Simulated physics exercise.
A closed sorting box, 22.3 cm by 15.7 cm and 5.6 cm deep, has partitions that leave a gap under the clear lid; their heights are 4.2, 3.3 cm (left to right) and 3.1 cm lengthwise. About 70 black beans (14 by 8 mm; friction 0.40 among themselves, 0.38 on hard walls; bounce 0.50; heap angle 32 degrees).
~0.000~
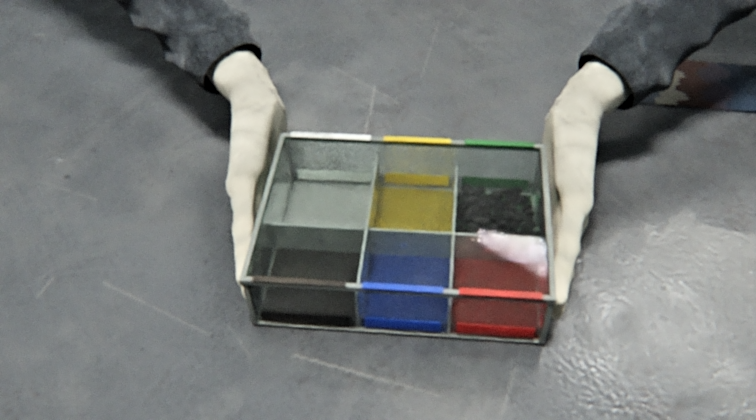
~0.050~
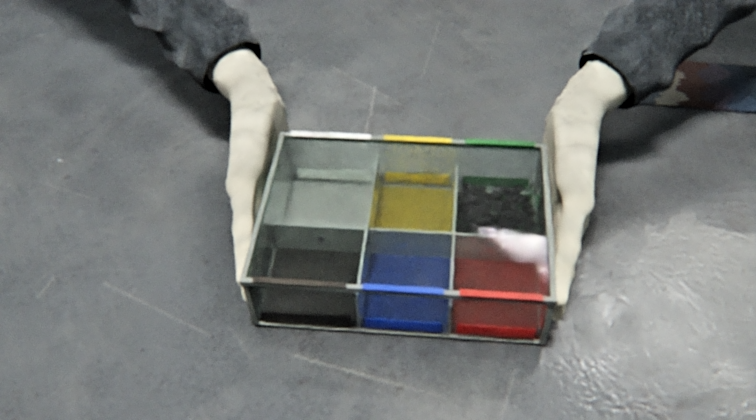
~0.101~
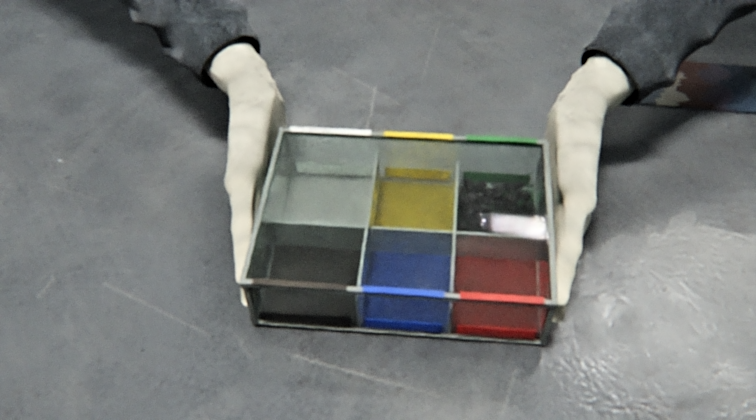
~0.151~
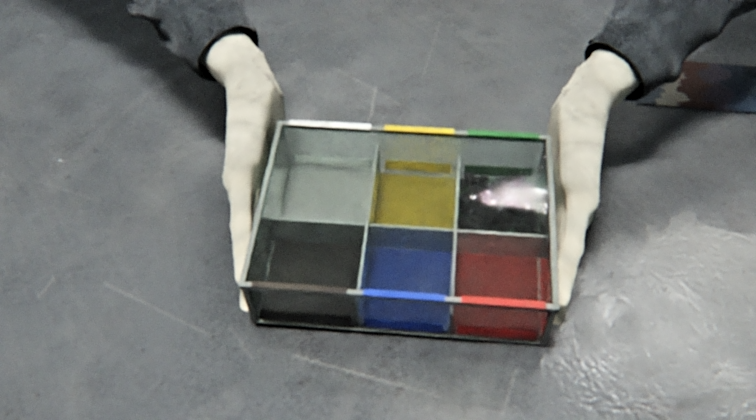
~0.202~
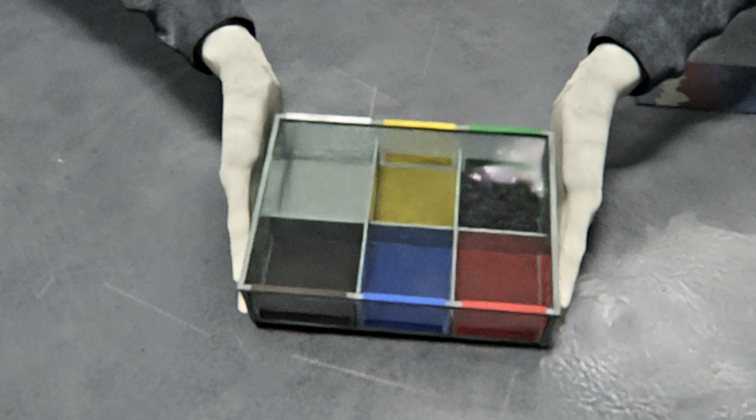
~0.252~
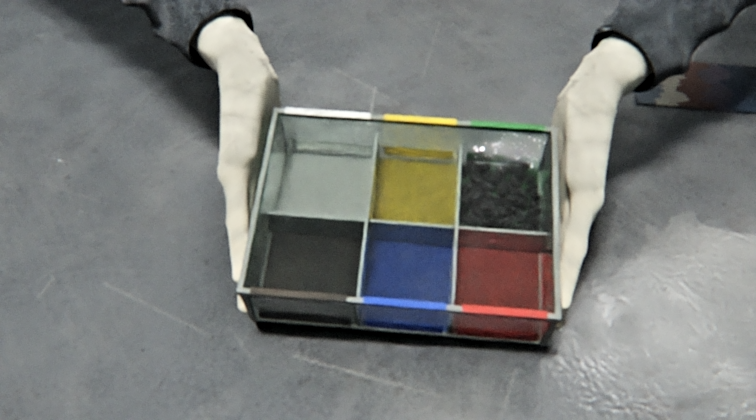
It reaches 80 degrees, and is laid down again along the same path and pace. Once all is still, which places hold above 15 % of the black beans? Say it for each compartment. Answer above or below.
Red above, blue below, green above, yellow below, white below, black below.
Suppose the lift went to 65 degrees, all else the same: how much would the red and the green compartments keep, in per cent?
Red 5; green 95.
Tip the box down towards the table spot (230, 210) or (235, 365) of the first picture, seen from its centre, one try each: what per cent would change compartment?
Some 30 and 45 per cent.
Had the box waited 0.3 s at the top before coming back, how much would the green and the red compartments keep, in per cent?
In that case green 80, red 20.
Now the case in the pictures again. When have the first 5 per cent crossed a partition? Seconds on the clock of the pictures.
Near 1.20 s.
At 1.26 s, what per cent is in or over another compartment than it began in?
Some 10 per cent.
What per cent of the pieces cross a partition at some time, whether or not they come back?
Some 25 per cent.
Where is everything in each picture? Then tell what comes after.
In the first picture, box tilt 0 degrees, front corners at (246, 279) and (550, 297); green 100 %.
In the second picture, box tilt 1 degrees, front corners at (246, 279) and (551, 299).
In the third picture, box tilt 3 degrees, front corners at (246, 281) and (552, 302), lowest corner right front.
In the fourth picture, box tilt 6 degrees, front corners at (245, 283) and (553, 306), lowest corner right front.
In the fifth picture, box tilt 10 degrees, front corners at (244, 286) and (554, 311), lowest corner right front.
In the sixth picture, box tilt 14 degrees, front corners at (243, 289) and (555, 315), lowest corner right front; green 100 %. The box's pace is about 70 degrees a second.
After 1.26 s, tilt 80 degrees; red 10 %, green 90 %.
After 1.93 s, tilt 35 degrees; red 25 %, green 75 %.
After 2.63 s, tilt 0 degrees; red 25 %, green 75 %.
At rest (3.2 s), red 25 %, blue 0 %, green 75 %, yellow 0 %, white 0 %, black 0 %.
